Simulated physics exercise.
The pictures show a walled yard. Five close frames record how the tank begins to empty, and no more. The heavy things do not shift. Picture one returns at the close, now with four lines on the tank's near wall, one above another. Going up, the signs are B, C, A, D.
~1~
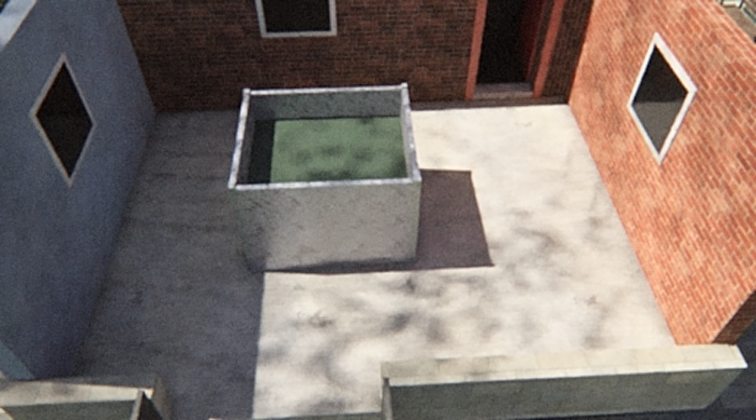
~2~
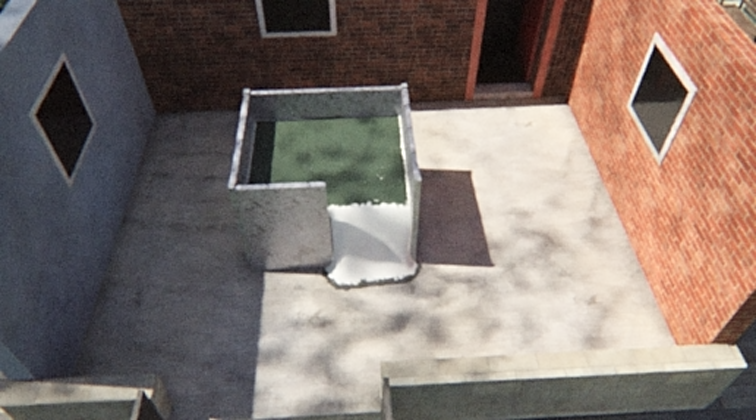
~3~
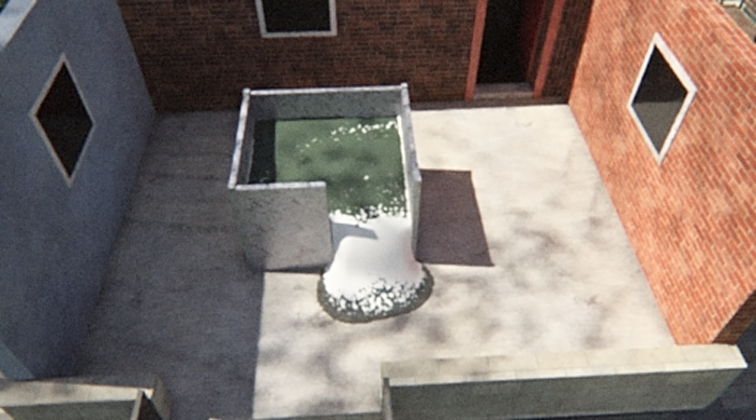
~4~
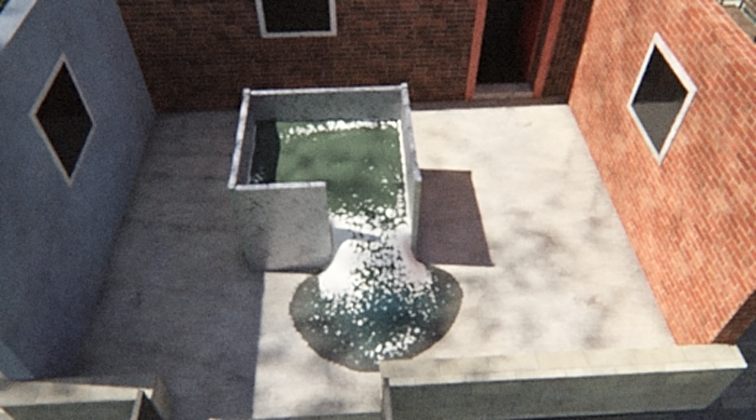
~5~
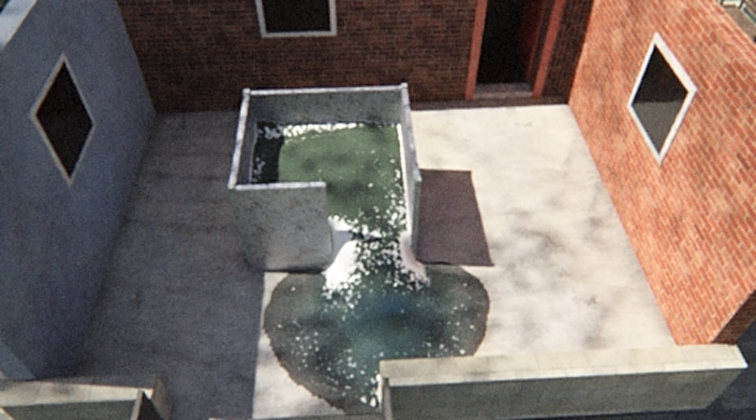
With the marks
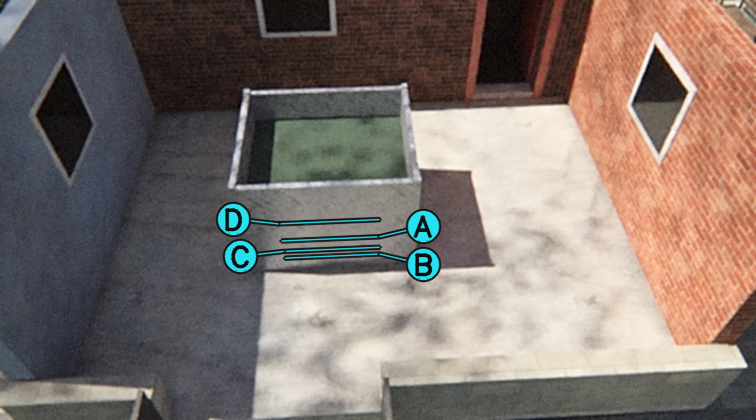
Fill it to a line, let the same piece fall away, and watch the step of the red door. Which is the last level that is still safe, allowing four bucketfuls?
Use mark D.
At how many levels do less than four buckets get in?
All four.
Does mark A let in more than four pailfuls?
No, not at all.
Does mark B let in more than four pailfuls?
No.
On the marked copy, A at (330, 238); B at (332, 256); C at (331, 249); D at (329, 221); from the bottom up B, C, A, D.
With A, nothing gets over.
With B, nothing gets over.
With C, nothing gets over.
With D, a bucket or two gets in.
